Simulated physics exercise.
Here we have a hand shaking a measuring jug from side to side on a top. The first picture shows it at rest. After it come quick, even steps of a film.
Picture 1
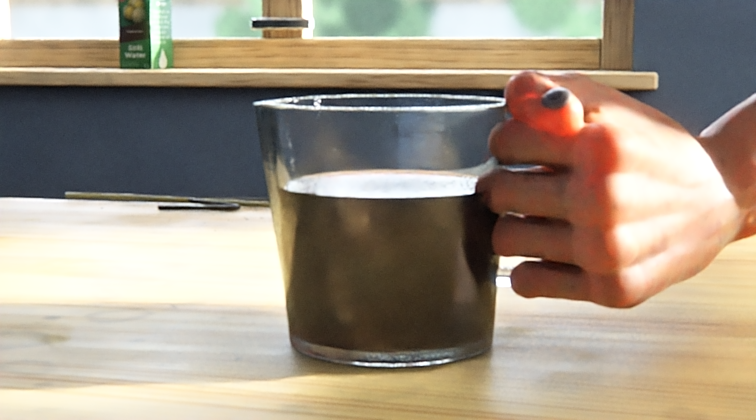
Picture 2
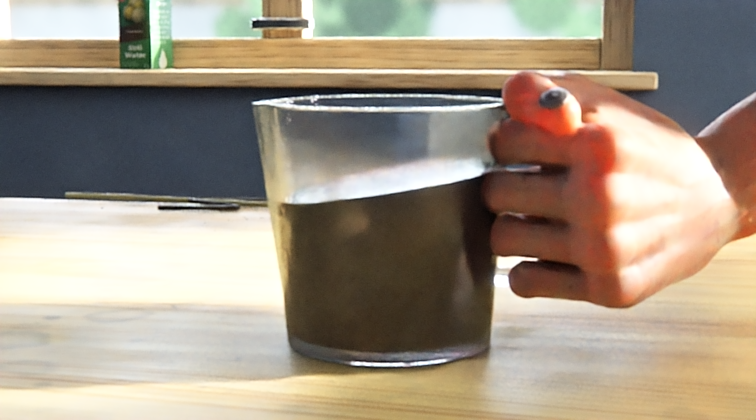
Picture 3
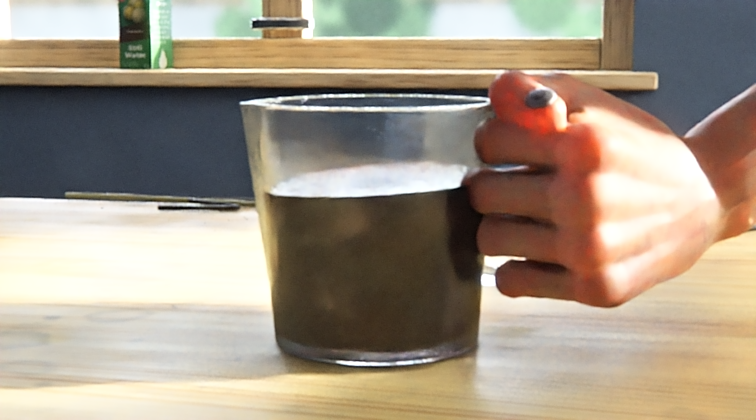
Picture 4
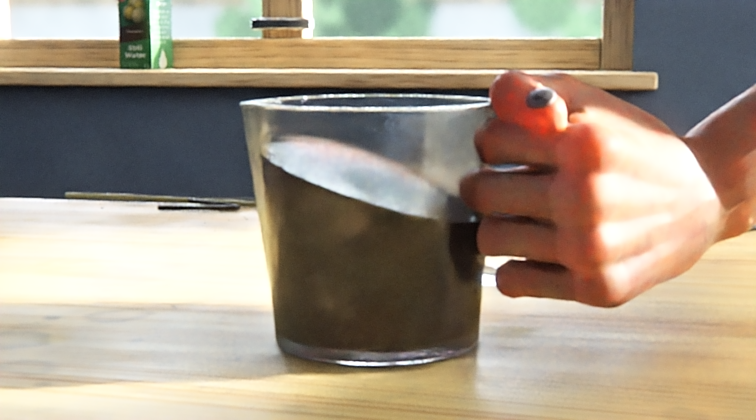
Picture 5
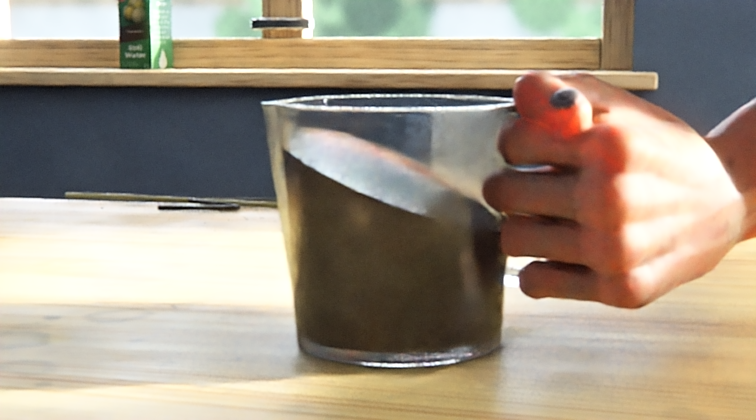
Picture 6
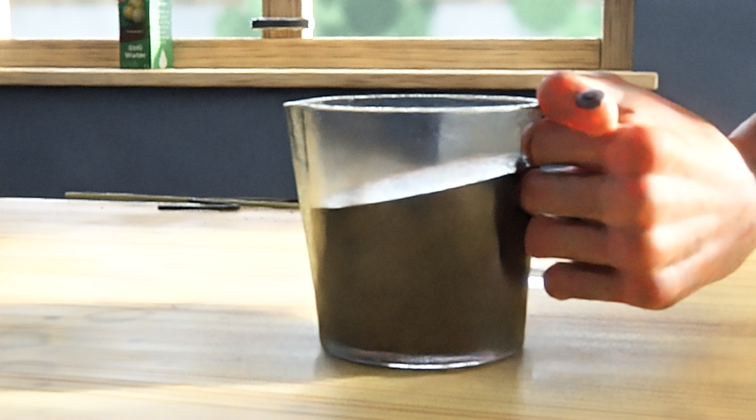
On a wooden top, a hand slides a jug left, then right, sloshing its dark liquid.
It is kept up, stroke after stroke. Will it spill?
The measuring jug slops over.
A moment on, the highest wave so far goes over the rim.
When it is over, the highest wave so far goes over the rim; some is on the top.
